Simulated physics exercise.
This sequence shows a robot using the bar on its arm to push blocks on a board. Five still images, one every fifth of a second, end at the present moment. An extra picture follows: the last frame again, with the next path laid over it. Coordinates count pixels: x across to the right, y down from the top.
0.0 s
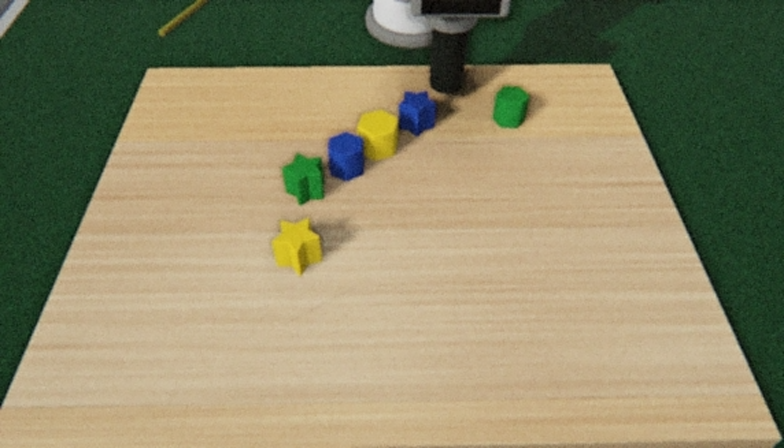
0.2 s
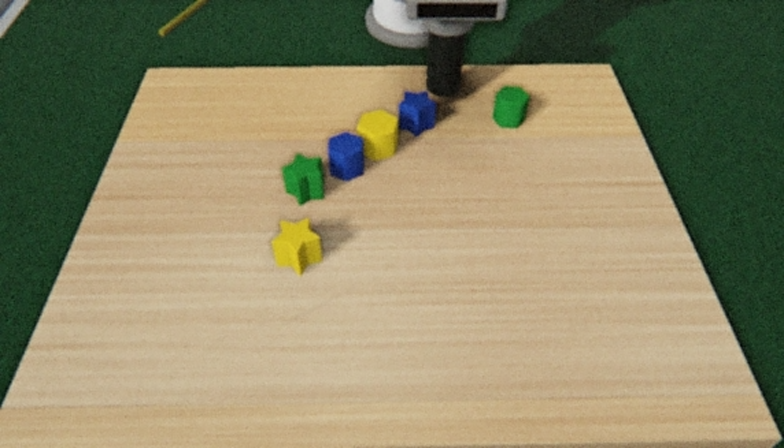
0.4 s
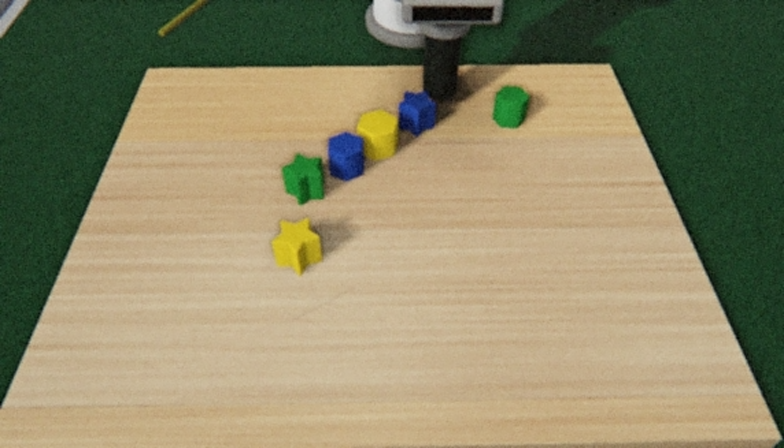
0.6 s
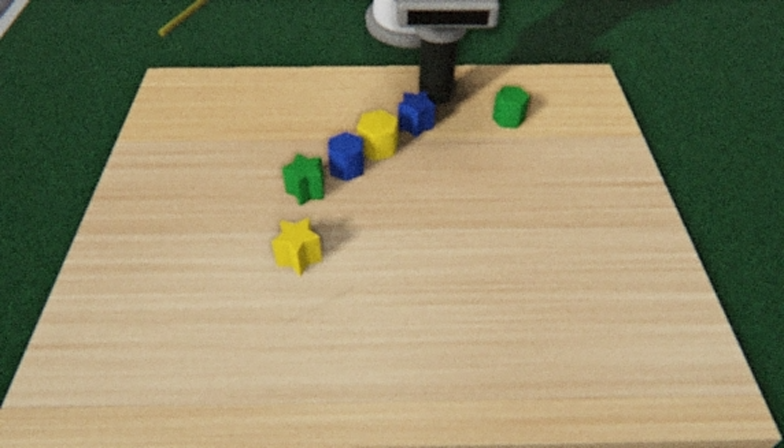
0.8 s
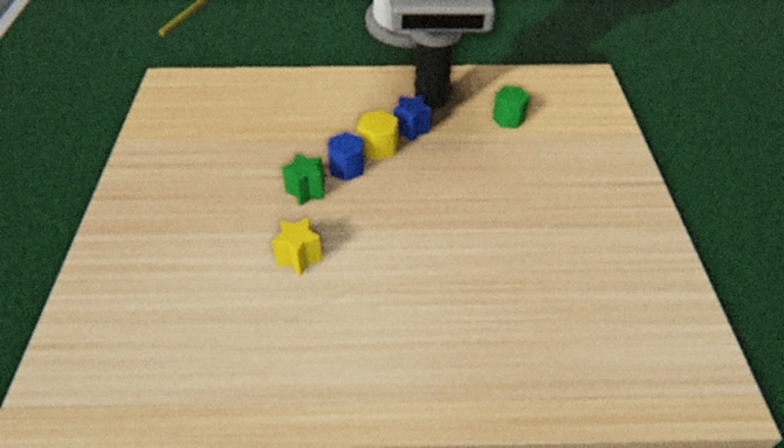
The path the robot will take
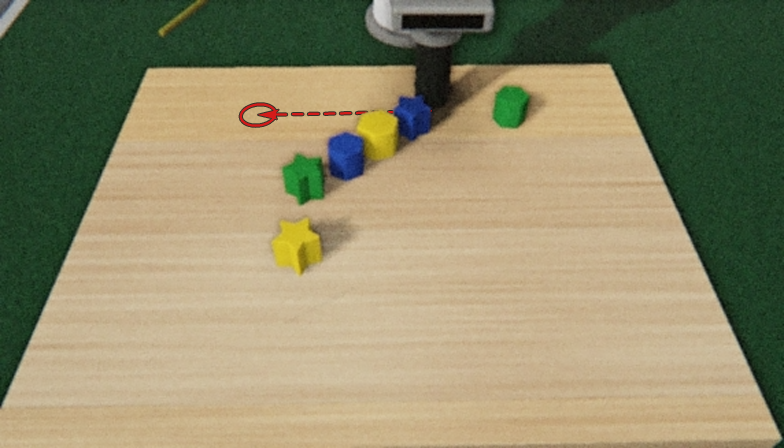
On a wooden board, a robot arm's black bar nudges the blue star slightly left.
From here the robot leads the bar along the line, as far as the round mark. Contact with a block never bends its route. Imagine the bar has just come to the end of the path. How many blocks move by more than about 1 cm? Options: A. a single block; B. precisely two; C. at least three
A
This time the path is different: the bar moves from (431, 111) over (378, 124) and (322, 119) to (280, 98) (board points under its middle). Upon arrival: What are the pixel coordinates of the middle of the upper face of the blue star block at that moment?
It should be at (390, 117) by then.
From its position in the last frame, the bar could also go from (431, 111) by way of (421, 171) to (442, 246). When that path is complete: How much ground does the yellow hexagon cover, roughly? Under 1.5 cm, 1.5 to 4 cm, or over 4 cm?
The yellow hexagon ends up a moderate distance away, 1.5 to 4 cm.
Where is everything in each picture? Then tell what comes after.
The first picture shows lower end of the bar (446, 85), tops of blocks, yellow hexagon (378, 122), blue star block (417, 100), green hexagon (513, 94).
The second picture shows bar (443, 88), blocks as before.
The third picture shows bar (439, 91), blocks as before.
The fourth picture shows bar (436, 94), blocks as before.
The fifth picture shows bar (431, 98), yellow hexagon (378, 122), blue star block (412, 104), green hexagon (513, 94).
The drawn path runs from (431, 111) to (258, 115).
On the path given first. One third of the way, bar (371, 100); yellow hexagon (376, 126), turned 10° clockwise; blue star block (395, 106), turned 90° anticlockwise.
Two thirds of the way, bar (313, 101); yellow hexagon (376, 126), turned 10° clockwise; blue star block (395, 106), turned 90° anticlockwise.
At the end, bar (256, 102); yellow hexagon (376, 126), turned 10° clockwise; blue star block (395, 106), turned 90° anticlockwise; green hexagon not moved.
